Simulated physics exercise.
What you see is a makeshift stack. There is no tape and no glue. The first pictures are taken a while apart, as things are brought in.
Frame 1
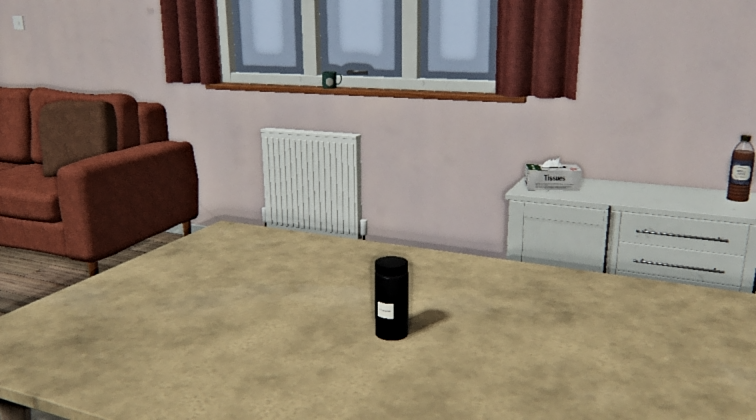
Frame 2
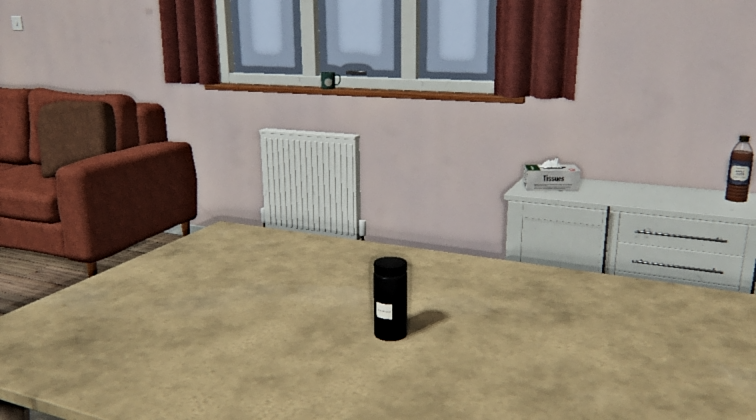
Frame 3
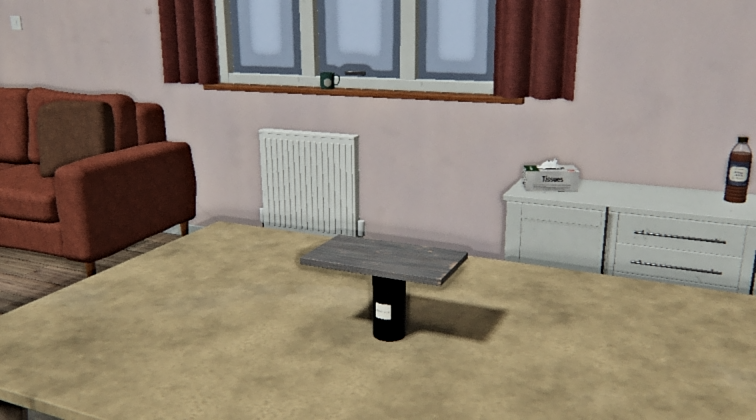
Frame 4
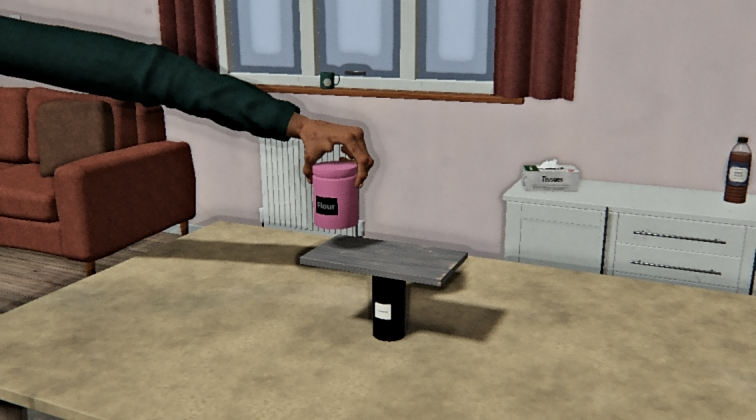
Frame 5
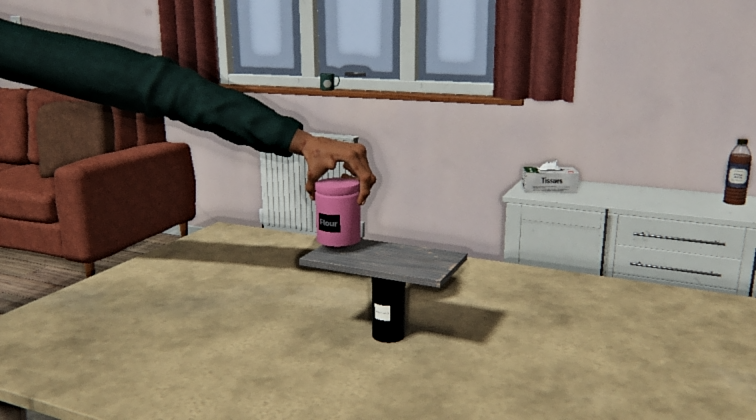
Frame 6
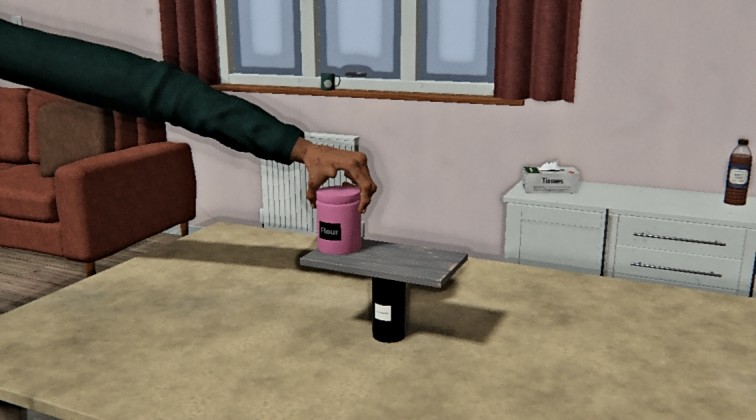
A hand lowers a pink jar onto the left end of a grey board that appears atop a black jar.
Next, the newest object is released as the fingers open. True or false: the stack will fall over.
True.
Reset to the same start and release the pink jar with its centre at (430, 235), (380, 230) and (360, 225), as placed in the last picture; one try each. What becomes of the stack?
So, first it tips over, next it stays steady, and last it tips over.
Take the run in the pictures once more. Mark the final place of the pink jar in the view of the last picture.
Close to pixel (285, 292).
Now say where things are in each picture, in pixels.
In the first frame, the last thing is not in view yet; black jar (392, 298).
In the second frame, the last thing is not in view yet; black jar (391, 299).
In the third frame, the last thing is not in view yet; black jar (389, 299).
In the fourth frame, on its way; pink jar (336, 195); black jar (389, 299).
In the fifth frame, on its way; pink jar (338, 211); black jar (389, 300).
In the sixth frame, in place under the hand; pink jar (339, 220); black jar (389, 300).
Then, 0.40 s past the last view, pink jar now fallen; grey board on its side.
Then, 0.60 s past the last view, grey board on its side.
Finally, fallen, pink jar and grey board; black jar still in place. Final places as the last picture's camera would see them, pink jar near (285, 292). The stack comes apart.
